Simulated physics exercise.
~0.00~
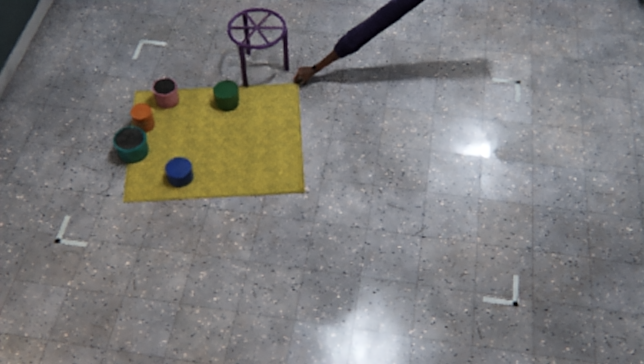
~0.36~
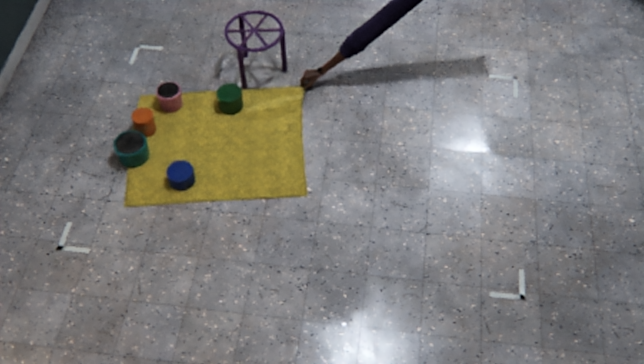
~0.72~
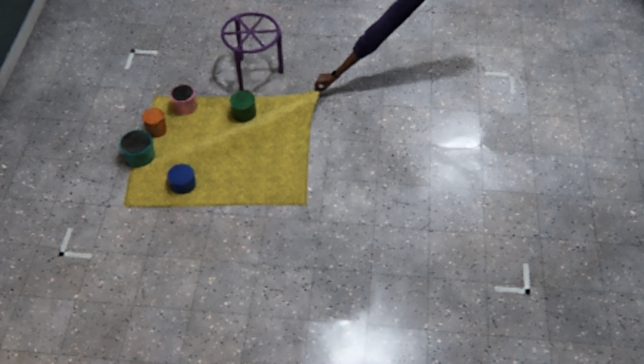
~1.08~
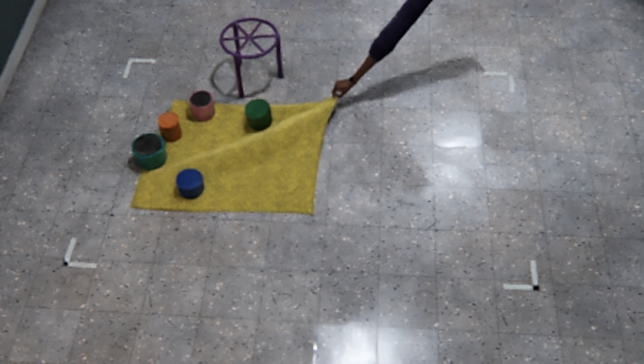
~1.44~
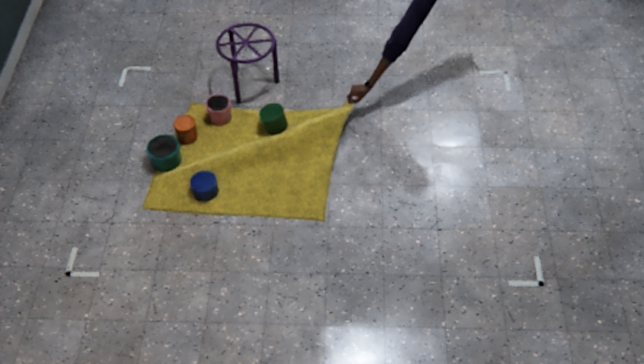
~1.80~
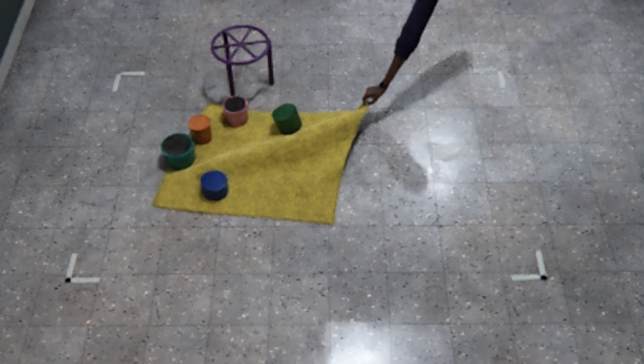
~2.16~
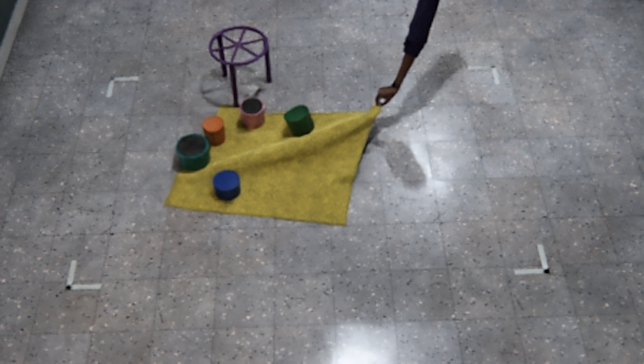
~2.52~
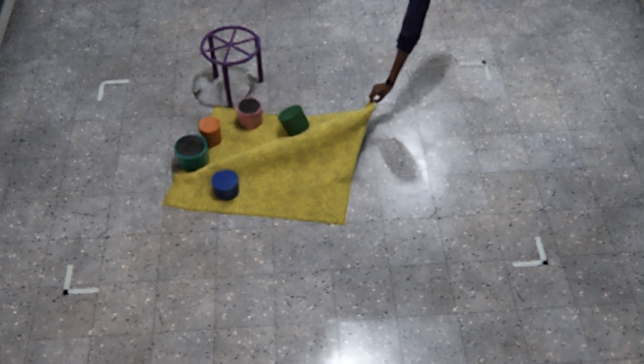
A yellow cloth, pulled by a hand, slides right with five containers and stops.
